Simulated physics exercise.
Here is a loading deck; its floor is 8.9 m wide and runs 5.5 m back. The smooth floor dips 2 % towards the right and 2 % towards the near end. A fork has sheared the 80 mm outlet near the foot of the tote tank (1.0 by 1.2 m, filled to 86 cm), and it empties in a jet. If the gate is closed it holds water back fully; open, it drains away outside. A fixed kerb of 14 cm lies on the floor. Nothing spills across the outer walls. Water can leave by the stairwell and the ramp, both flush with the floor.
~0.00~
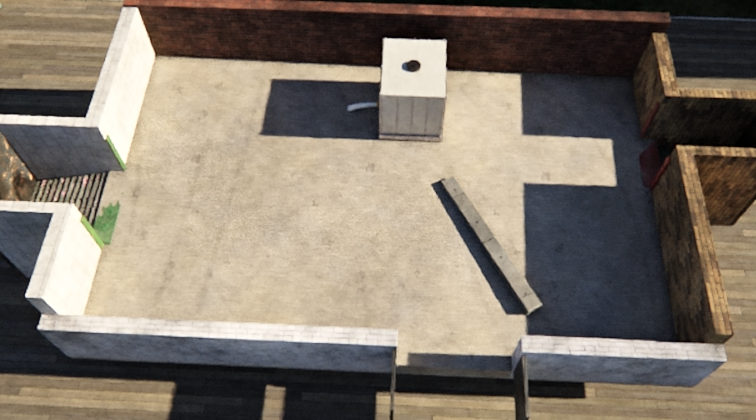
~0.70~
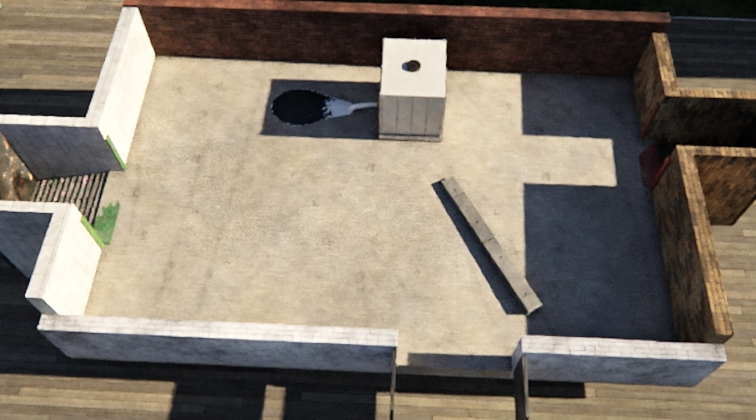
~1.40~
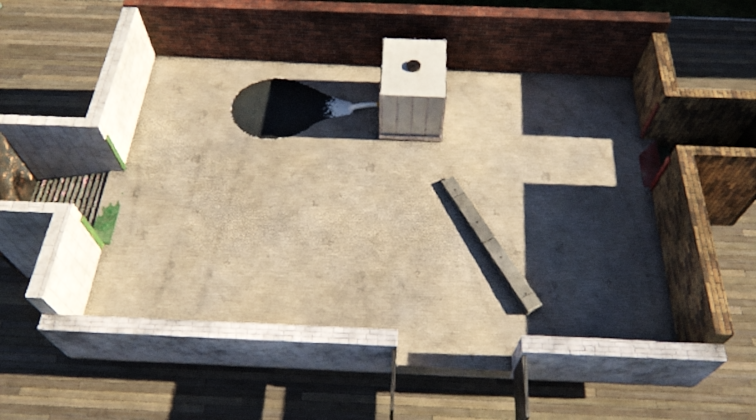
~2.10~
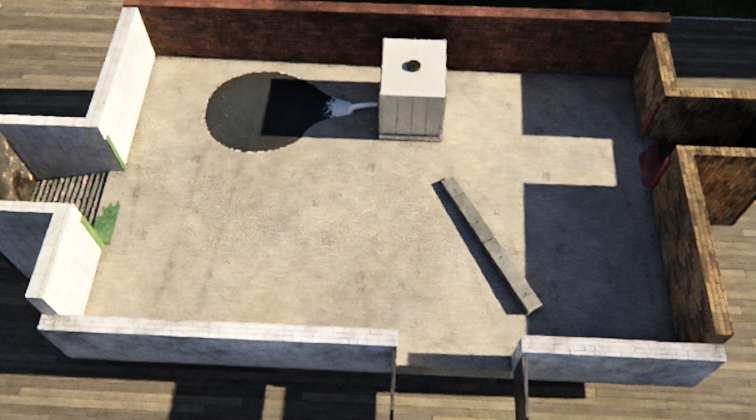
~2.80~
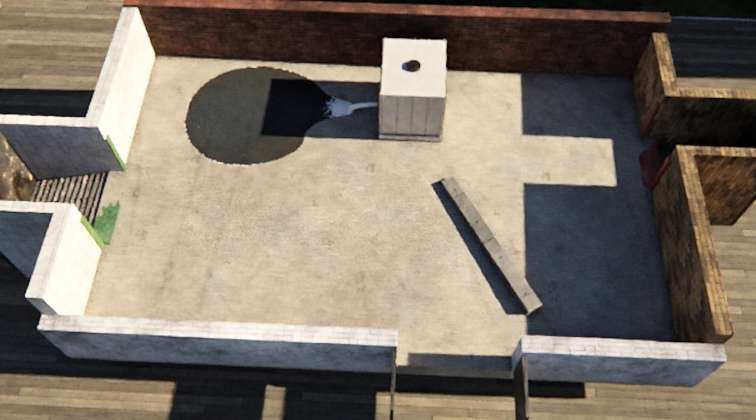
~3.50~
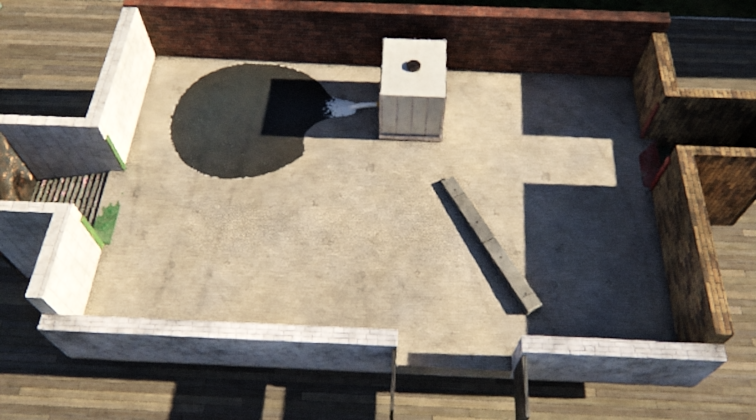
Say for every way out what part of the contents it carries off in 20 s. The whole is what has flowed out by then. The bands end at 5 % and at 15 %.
The gateway takes from 5 to 15 %; the stair shaft (marked red) takes less than 5 %; the down ramp (marked green) takes less than 5 %.
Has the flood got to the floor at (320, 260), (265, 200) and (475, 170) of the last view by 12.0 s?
In that order: Under water, flooded, still dry.
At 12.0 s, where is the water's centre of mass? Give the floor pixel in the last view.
At about (251, 186).
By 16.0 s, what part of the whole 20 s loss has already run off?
Some 15 per cent by then.
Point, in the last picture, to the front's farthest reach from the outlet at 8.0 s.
At about (153, 228).
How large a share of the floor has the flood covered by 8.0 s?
Some 20 per cent of it.
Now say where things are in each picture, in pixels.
In the first frame, the jet has just started at (367, 105); the ground is still dry.
In the second frame, the jet leaves at (367, 105); the sheet reaches (273, 104), 2.0 m away, and wets 0.7 m2.
In the third frame, the jet leaves at (367, 105); the sheet reaches (234, 116), 2.7 m away, and wets 1.8 m2.
In the fourth frame, from the spout at (367, 105) the water has spread over 2.8 m2; its tip is at (206, 120), and it is 1.1 cm deep on average.
In the fifth frame, from the spout at (367, 105) the water has spread over 3.8 m2; its tip is at (187, 114), and it is 1.0 cm deep on average.
In the sixth frame, the jet leaves at (367, 105); the sheet reaches (173, 118), 3.8 m away, and wets 4.8 m2.
After 5.0 s water covers 15 % of the floor and is deepest (3 cm) near (343, 105); gone so far, the gateway 0 %, the stair shaft (marked red) 0 %, the down ramp (marked green) 0 %.
After 8.0 s water covers 20 % of the floor and is deepest (3 cm) near (343, 105); gone so far, the gateway 0 %, the stair shaft (marked red) 0 %, the down ramp (marked green) 0 %.
After 12.0 s water covers 35 % of the floor and is deepest (3 cm) near (343, 105); gone so far, the gateway 0 %, the stair shaft (marked red) 0 %, the down ramp (marked green) 0 %.
After 16.0 s water covers 40 % of the floor and is deepest (3 cm) near (343, 105); gone so far, the gateway 1 %, the stair shaft (marked red) 0 %, the down ramp (marked green) 0 %.
After 20.0 s water covers 45 % of the floor and is deepest (3 cm) near (272, 342); gone so far, the gateway 9 %, the stair shaft (marked red) 0 %, the down ramp (marked green) 0 %.
